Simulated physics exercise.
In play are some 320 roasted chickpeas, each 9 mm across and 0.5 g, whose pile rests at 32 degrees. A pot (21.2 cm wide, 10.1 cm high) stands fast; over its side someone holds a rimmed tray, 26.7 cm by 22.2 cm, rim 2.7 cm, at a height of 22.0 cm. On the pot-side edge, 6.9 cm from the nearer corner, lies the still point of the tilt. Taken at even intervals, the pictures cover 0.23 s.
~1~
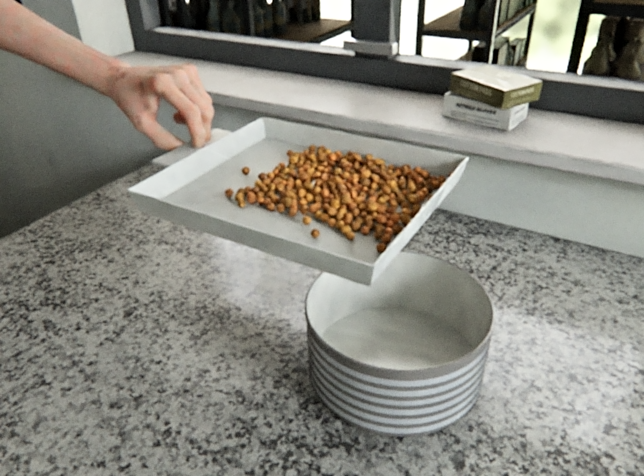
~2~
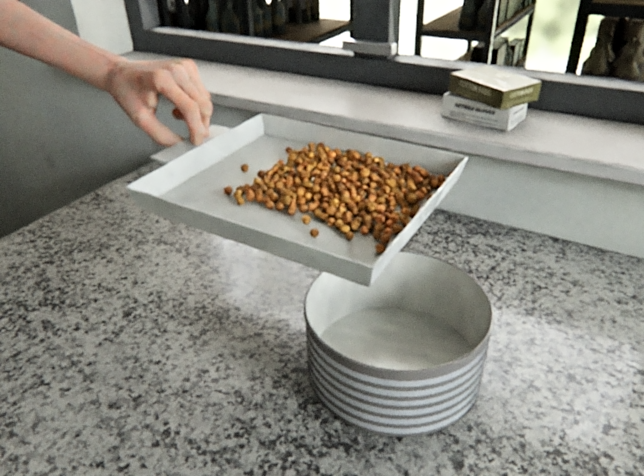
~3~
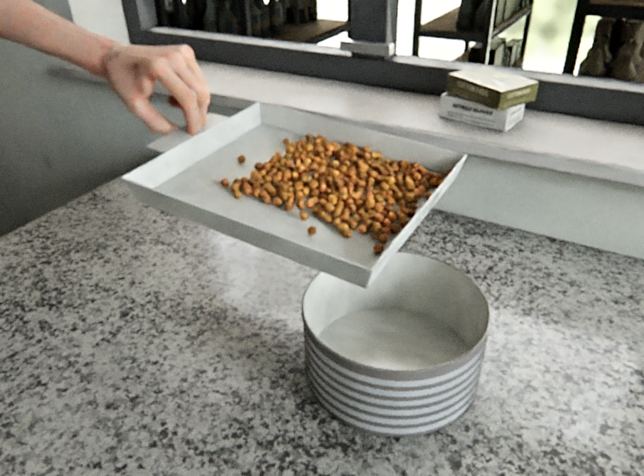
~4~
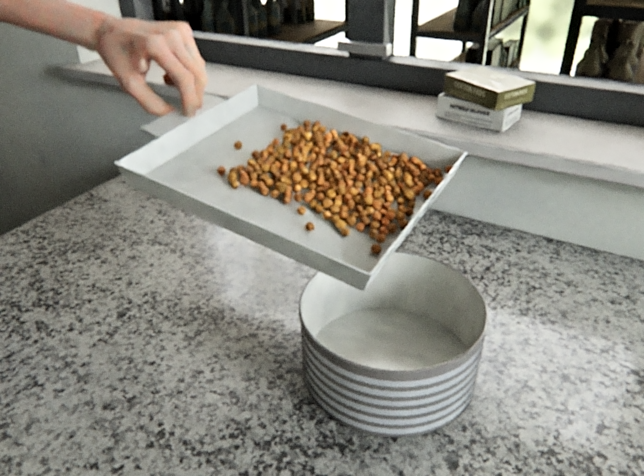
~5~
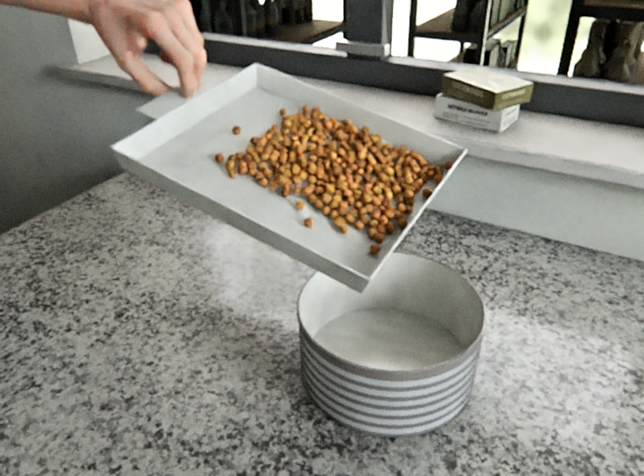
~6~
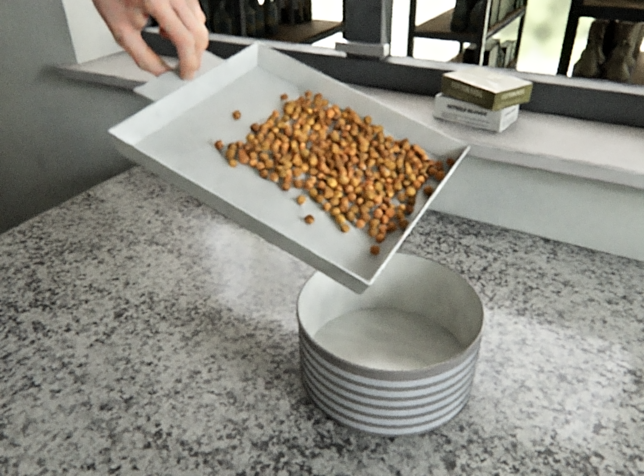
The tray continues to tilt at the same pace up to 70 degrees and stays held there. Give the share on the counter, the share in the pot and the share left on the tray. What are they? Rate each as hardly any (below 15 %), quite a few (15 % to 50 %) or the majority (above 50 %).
I would put it this way: Counter: Quite a few, pot: Hardly any, tray: The majority.
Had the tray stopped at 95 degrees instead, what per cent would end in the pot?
0 %.
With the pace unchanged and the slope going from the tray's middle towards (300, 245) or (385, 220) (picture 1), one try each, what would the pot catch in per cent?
The share comes to roughly 0 in a hundred, then roughly 0 in a hundred.
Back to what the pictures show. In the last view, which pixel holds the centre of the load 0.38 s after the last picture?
Near pixel (393, 186).
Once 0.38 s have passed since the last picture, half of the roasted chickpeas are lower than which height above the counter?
Roughly 28 centimetres.
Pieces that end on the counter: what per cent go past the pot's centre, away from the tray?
About 100 per cent.
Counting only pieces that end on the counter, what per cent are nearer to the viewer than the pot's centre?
100 %.
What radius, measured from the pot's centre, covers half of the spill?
That comes to near 20 cm.
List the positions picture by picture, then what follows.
Tray tilt 0 degrees, front corners at (136, 188) and (370, 260); middle of the pieces at (348, 187); pot at (398, 302), in the first frame.
Tray tilt 1 degrees, front corners at (135, 185) and (370, 261); middle of the pieces at (347, 186), in the second frame.
Tray tilt 4 degrees, front corners at (130, 177) and (368, 263), lowest corner right front; middle of the pieces at (345, 181), in the third frame.
Tray tilt 9 degrees, front corners at (125, 162) and (367, 267), lowest corner right front; middle of the pieces at (343, 174), in the fourth frame.
Tray tilt 14 degrees, front corners at (121, 146) and (366, 271), lowest corner right front; middle of the pieces at (343, 166), in the fifth frame.
Tray tilt 19 degrees, front corners at (119, 131) and (367, 275), lowest corner right front; middle of the pieces at (344, 159); pot at (390, 303), in the sixth frame.
Then, 0.23 s after the last picture, tilt 45 degrees; the tray holds 100 %, the pot 0 %.
Then, 0.38 s after the last picture, tilt 62 degrees; the tray holds 100 %, the pot 0 %.
Then, 0.66 s after the last picture, tilt 70 degrees; the tray holds 80 %, the pot 0 %.
In the end, counter 35 %, pot 0 %, tray 65 %.
